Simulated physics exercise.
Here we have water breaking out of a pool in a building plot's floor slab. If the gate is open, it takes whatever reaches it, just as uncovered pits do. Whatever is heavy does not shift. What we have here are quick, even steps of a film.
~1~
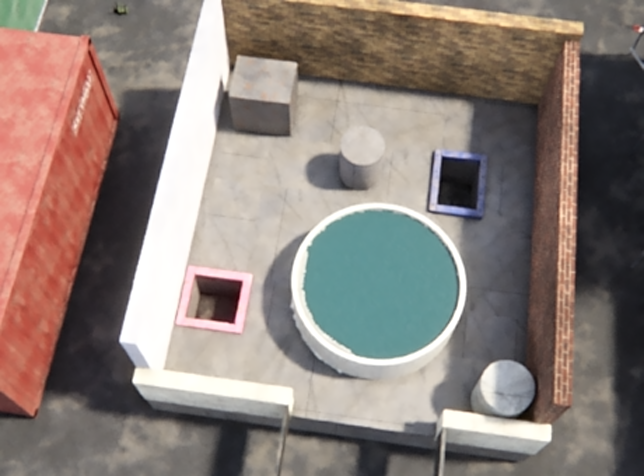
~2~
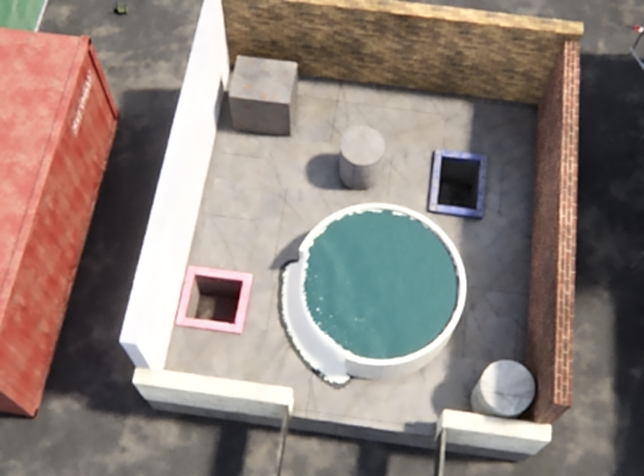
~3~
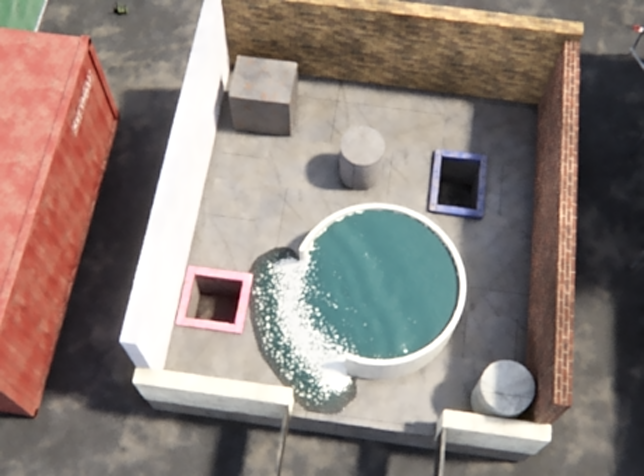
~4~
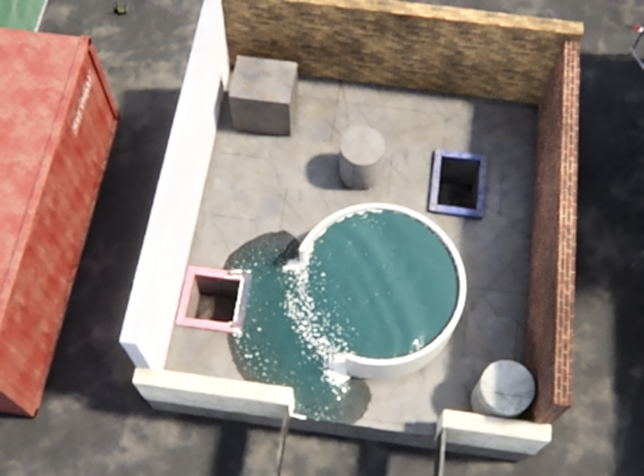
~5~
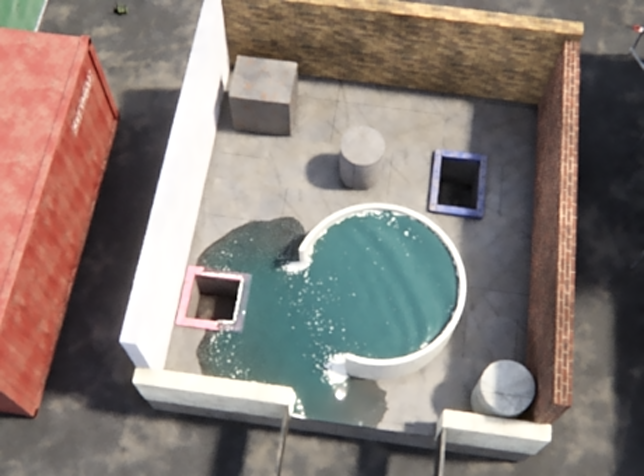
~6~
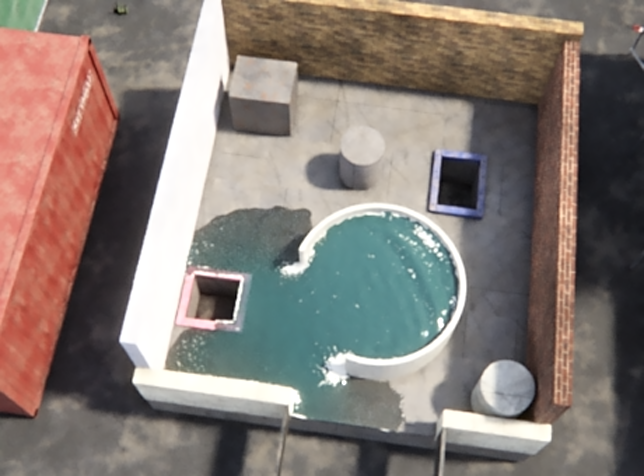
In a walled yard with two square pits, a round pool of teal water opens on its lower left side, and water gushes out, foaming across the grey floor and spreading around the pink-edged pit toward the white wall.
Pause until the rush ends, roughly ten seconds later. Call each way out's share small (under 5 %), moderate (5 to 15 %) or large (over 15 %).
The gate's share is large. The blue pit's share is small. The pink pit's share is large.
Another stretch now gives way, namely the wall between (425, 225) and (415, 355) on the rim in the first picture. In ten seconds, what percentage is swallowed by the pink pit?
In per cent: Pink 6.
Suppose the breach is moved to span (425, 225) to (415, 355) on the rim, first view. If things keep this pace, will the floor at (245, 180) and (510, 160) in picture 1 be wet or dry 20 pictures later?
First point: Unwetted; second point: Inundated.
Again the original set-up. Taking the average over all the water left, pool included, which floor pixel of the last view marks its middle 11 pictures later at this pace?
Centre of the water: Near (308, 314).
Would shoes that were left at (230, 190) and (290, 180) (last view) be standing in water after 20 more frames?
As listed: Covered, under water.
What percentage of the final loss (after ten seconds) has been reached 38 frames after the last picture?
Share gone: About 90 %.
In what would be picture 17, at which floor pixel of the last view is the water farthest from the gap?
Farthest reach: (227, 82).
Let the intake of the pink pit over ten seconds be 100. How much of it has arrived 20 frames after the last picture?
Near 75 per cent, give or take.
A moment on, water covers 25 % of the floor; the gate 4 %, the blue pit 0 %, the pink pit 6 %.
Next, water covers 30 % of the floor; the gate 6 %, the blue pit 0 %, the pink pit 18 %.
Then, water covers 40 % of the floor; the gate 9 %, the blue pit 0 %, the pink pit 33 %.
Later, water covers 65 % of the floor; the gate 16 %, the blue pit 0 %, the pink pit 42 %.
In the end, water covers 85 % of the floor; the gate 21 %, the blue pit 0 %, the pink pit 44 %.
